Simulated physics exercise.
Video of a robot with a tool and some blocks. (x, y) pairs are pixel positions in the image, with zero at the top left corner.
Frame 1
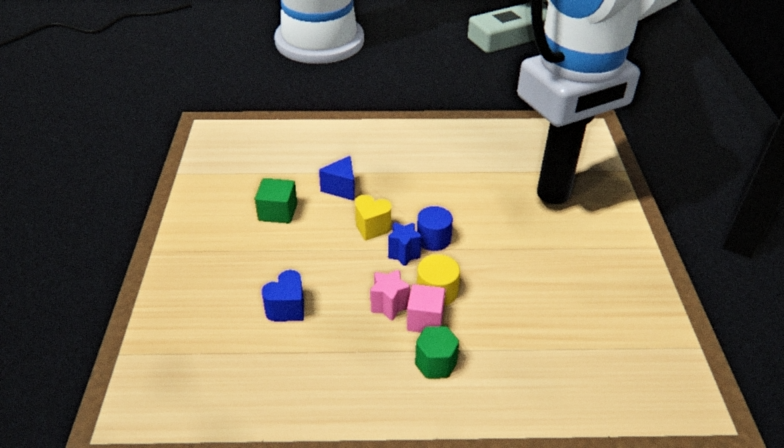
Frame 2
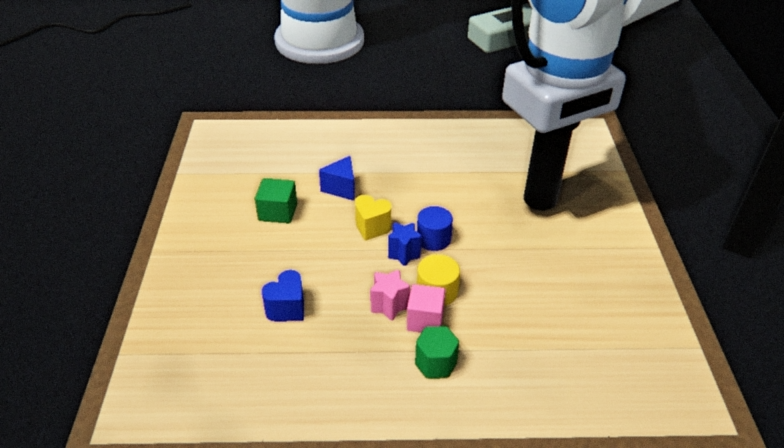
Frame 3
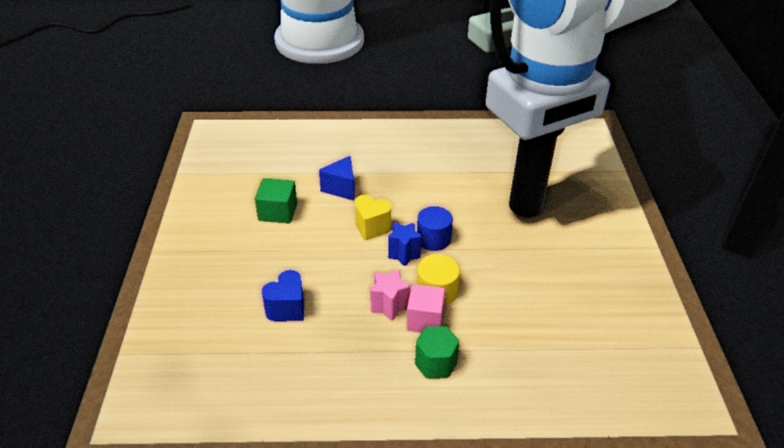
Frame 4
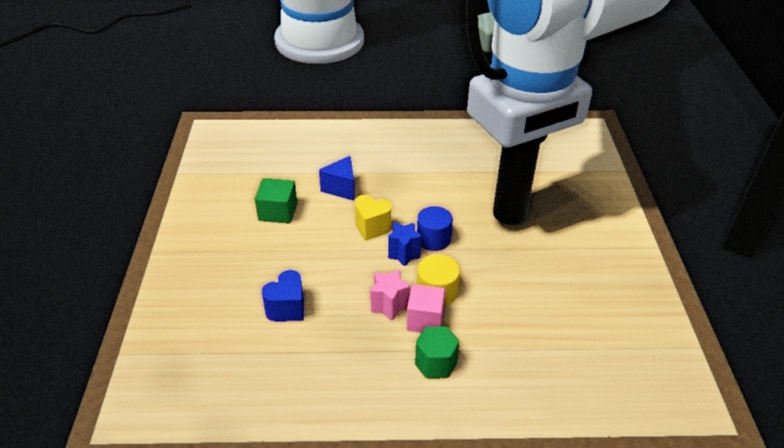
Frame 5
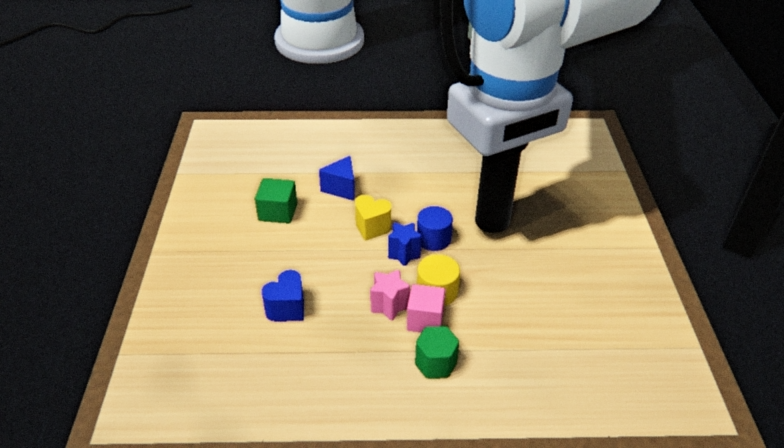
A robot arm with a black tool moved slowly left and slightly down across a wooden board, nearing a cluster of small colorful blocks, while all the blocks stayed still.
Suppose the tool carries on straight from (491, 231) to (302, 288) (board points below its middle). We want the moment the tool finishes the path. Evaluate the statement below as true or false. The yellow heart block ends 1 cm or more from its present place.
It is true.
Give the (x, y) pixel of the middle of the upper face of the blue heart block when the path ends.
I'd guess (261, 300).
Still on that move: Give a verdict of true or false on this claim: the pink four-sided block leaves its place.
My answer: False.
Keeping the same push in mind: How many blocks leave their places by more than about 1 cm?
At least three of them.
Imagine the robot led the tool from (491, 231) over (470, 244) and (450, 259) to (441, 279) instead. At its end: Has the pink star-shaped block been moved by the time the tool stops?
The answer is no.
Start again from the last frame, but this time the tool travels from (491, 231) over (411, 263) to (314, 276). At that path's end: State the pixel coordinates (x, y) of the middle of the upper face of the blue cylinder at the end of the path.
My prediction: (407, 215).
What follows on the original path. One third of the way, tool (430, 238); yellow heart block (367, 204); blue star-shaped block (388, 237), turned 55° anticlockwise; blue cylinder (397, 216).
Two thirds of the way, tool (368, 257); yellow heart block (356, 196), turned 15° anticlockwise; blue star-shaped block (337, 252), turned 70° anticlockwise; blue cylinder (371, 216).
At the end, tool (301, 278); blue heart block (261, 300), turned 50° anticlockwise; yellow heart block (356, 196), turned 15° anticlockwise; blue star-shaped block (267, 270), turned 65° anticlockwise; pink four-sided block not moved; blue cylinder (371, 216).
